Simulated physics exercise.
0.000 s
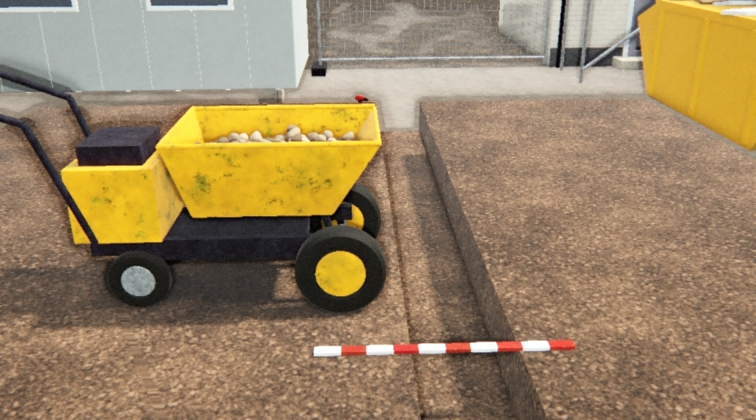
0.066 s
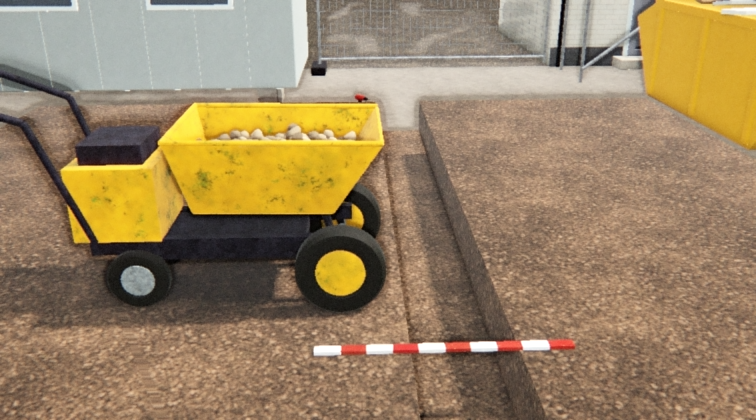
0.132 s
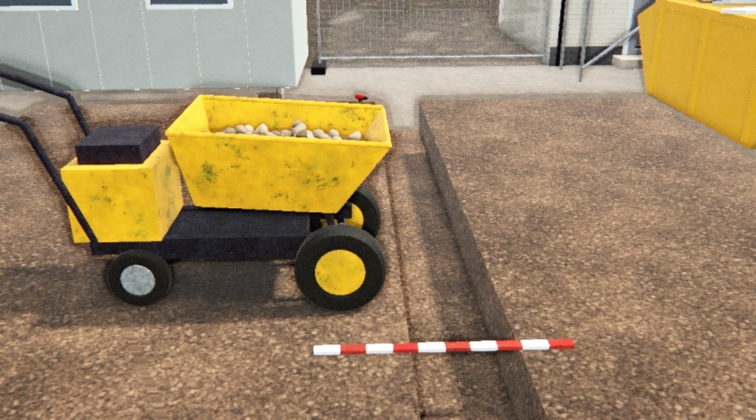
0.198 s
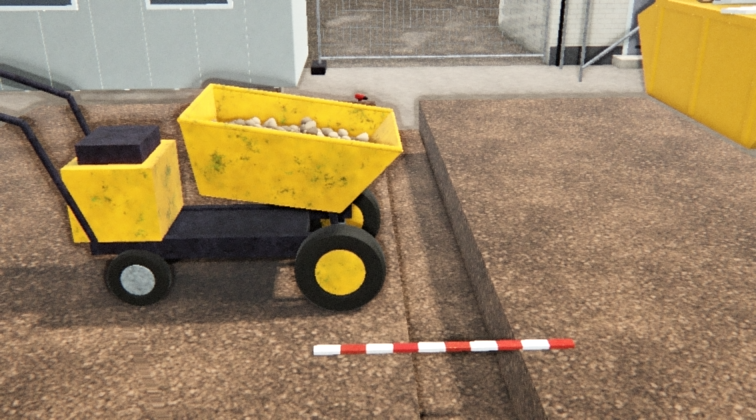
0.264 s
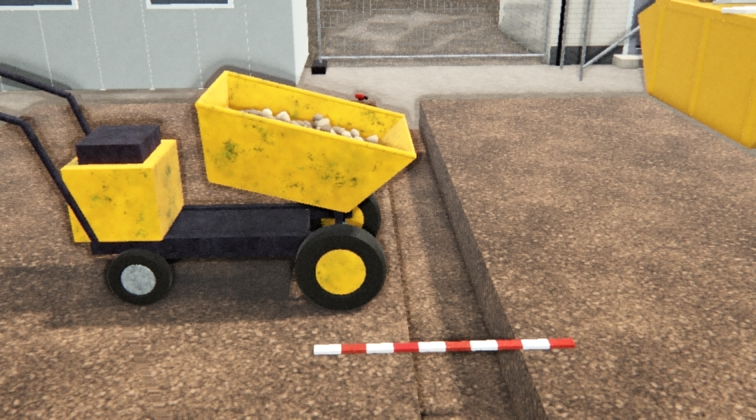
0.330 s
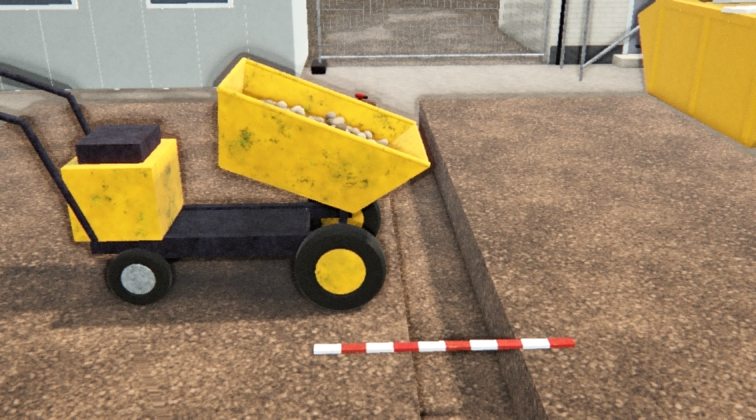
A yellow tray of rounded stones tilts steadily toward the right on a powered barrow.
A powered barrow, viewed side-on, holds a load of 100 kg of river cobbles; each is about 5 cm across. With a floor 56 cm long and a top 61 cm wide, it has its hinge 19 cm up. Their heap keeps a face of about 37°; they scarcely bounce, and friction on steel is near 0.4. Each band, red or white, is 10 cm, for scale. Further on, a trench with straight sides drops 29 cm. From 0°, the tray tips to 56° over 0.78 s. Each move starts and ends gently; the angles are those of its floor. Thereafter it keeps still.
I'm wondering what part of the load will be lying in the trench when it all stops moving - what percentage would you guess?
I would guess about 13 per cent.
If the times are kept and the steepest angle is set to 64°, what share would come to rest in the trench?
Share in trench: Approx. 20%.
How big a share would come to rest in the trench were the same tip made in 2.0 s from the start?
That works out at about 10 in a hundred.
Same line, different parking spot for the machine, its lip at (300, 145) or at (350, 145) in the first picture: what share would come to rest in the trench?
Close to 35 percent in the first case, 25 percent in the second.
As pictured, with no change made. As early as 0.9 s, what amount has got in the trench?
About 0%.
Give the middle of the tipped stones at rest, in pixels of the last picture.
Resting centre: About (518, 271).
After 0.6 s the floor is at 47°; 100 % in the tray; the foremost stones are at (428, 181).
After 0.9 s the floor is at 56°; 97 % in the tray, 2 % in the trench, 1 % past the trench; the foremost stones are at (500, 218).
After 1.2 s the floor is at 56°; 76 % in the tray, 6 % in the trench, 18 % past the trench; the foremost stones are at (585, 279).
After 3.2 s the floor is at 56°; 64 % in the tray, 13 % in the trench, 24 % past the trench; the foremost stones are at (660, 274).
